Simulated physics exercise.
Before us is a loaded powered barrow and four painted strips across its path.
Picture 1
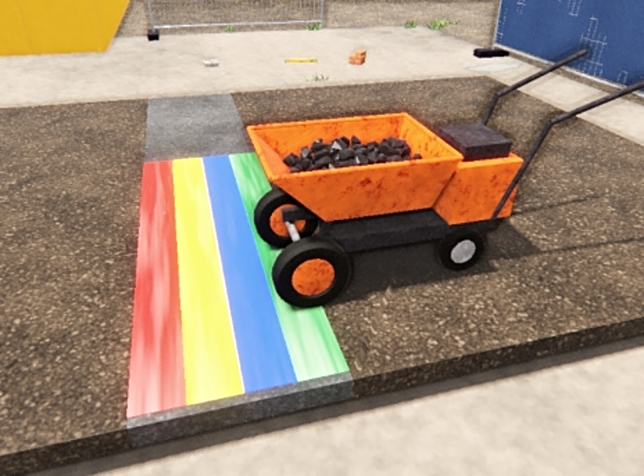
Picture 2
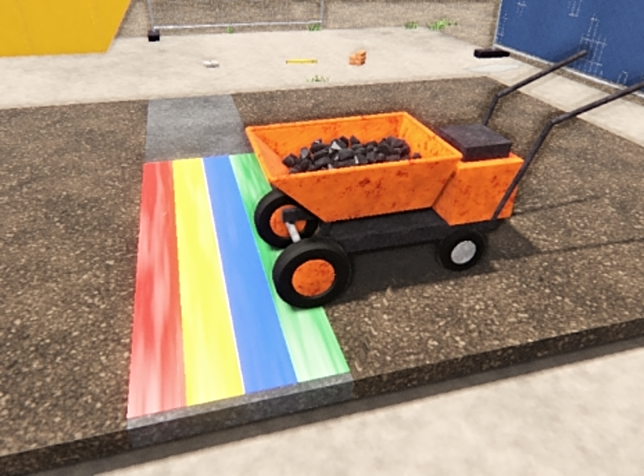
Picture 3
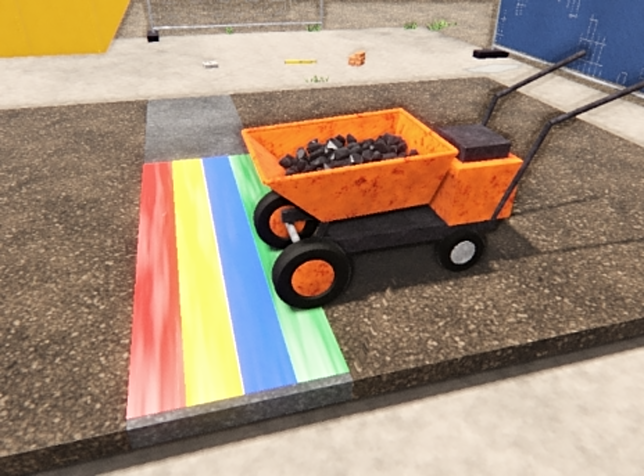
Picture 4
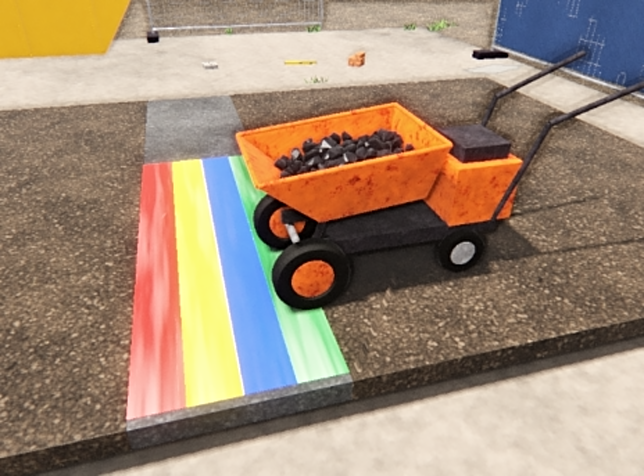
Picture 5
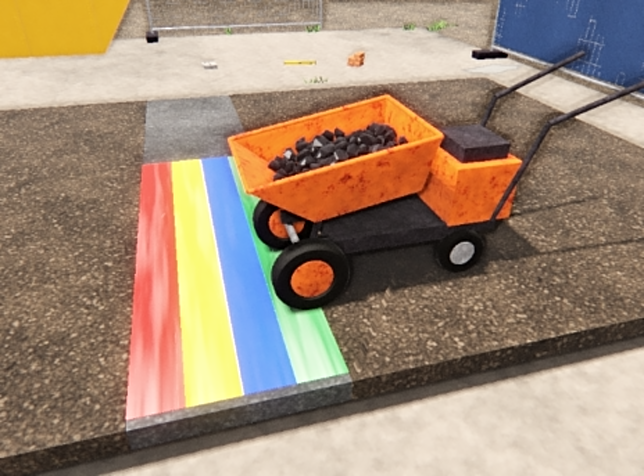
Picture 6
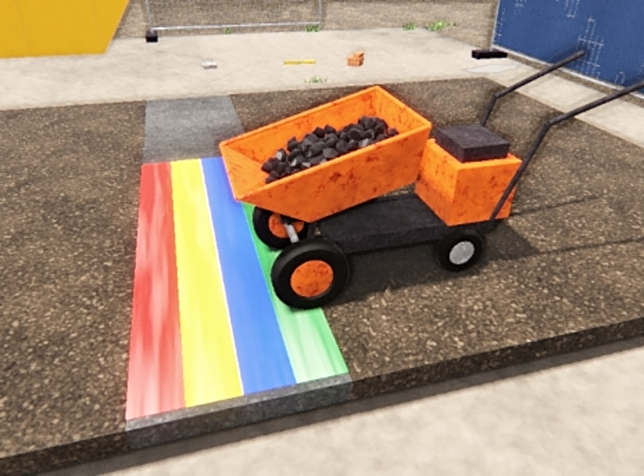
Orange skip of a loaded powered barrow slowly tilting forward to the left, its dark lumps still inside, beside four painted strips.
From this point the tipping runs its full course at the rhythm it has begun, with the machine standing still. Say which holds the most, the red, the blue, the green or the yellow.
I would say the red one.
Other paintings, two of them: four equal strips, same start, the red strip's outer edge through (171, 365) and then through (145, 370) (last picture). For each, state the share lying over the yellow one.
Shares in order: Close to 0 %; close to 0 %.
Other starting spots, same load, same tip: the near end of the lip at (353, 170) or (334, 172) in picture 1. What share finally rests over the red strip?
In order: 10 % and 20 %.
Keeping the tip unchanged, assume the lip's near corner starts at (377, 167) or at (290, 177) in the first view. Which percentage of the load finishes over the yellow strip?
In order, 20 % followed by 20 %.
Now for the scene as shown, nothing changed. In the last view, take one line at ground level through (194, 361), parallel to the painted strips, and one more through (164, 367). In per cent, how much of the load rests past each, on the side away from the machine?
80 % and 60 %, in that order.
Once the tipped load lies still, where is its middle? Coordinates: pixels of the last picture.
The centre comes to rest close to (140, 294).
Soon after the last picture, skip tipped steeply; all in the skip.
A little later, skip tipped right over; about two thirds in the skip; a stray few over the yellow strip; about a quarter over the red strip; a stray few falling; a stray few off the paint.
Later still, skip tipped right over; a small part in the skip; a small part over the yellow strip; about a third over the red strip; about a third off the paint.
At rest, skip tipped right over; a small part in the skip; none over the green strip; none over the blue strip; a small part over the yellow strip; about a third over the red strip; about a third off the paint.
